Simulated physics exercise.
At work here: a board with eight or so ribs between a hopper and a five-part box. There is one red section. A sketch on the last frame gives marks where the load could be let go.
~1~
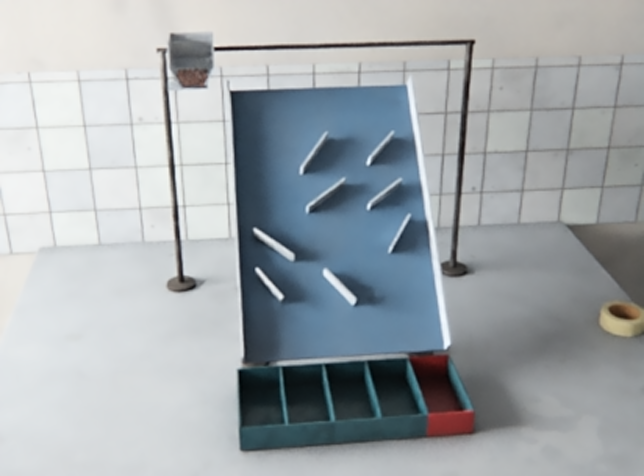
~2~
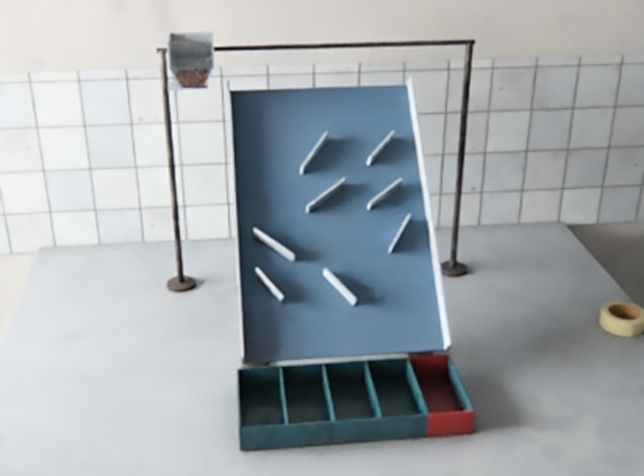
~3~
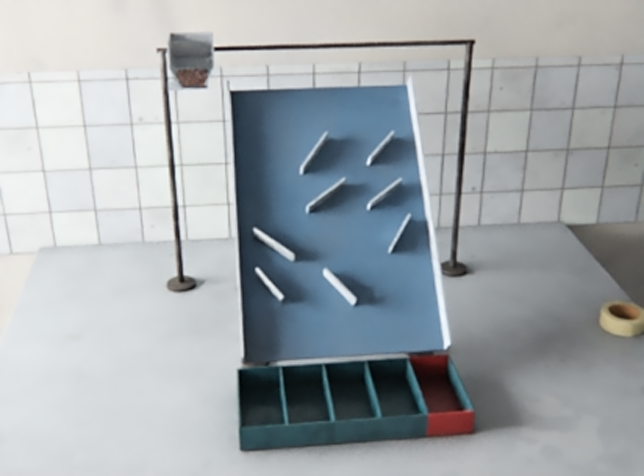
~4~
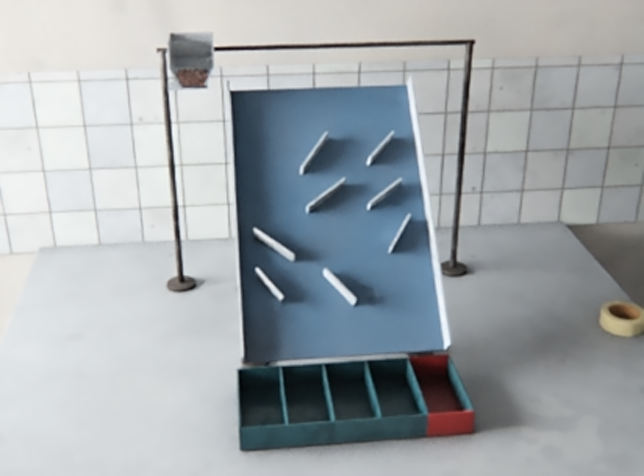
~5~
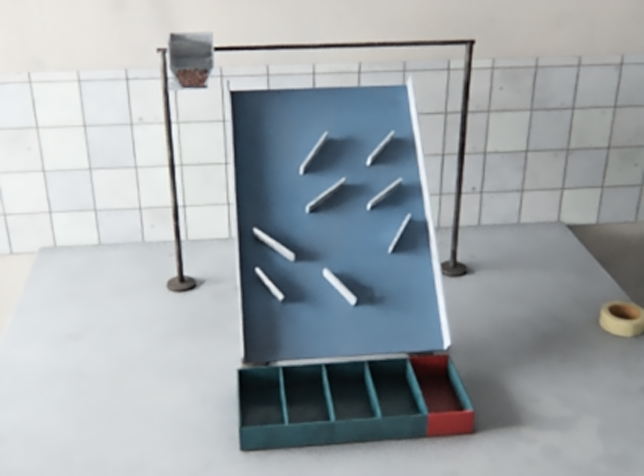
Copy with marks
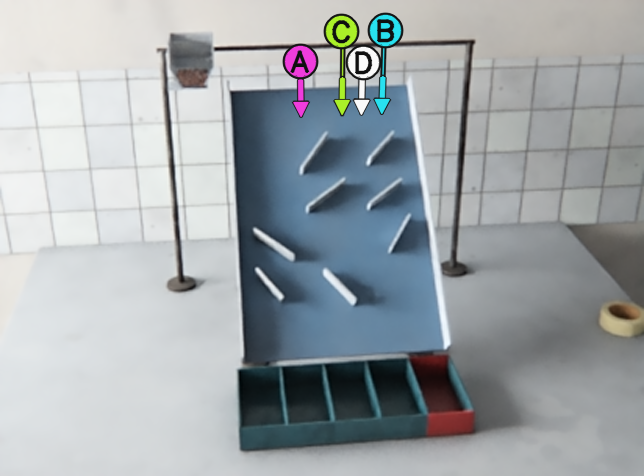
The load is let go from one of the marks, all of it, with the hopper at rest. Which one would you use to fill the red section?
B.
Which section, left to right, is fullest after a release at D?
It is the fourth one.
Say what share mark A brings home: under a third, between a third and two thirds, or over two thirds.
Under a third.
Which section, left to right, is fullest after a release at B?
The fifth.
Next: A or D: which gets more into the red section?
It is D.
On the marked copy, mark A meets the board at (300, 111); mark B meets the board at (381, 108); mark C meets the board at (342, 109); mark D meets the board at (361, 109).
With A, not one piece in the red section, almost all in other sections, about a tenth outside the box.
With B, roughly half in the red section, roughly a third in other sections, about a tenth outside the box.
With C, about a tenth in the red section, the larger part in other sections, about a tenth outside the box.
With D, about a tenth in the red section, the larger part in other sections.
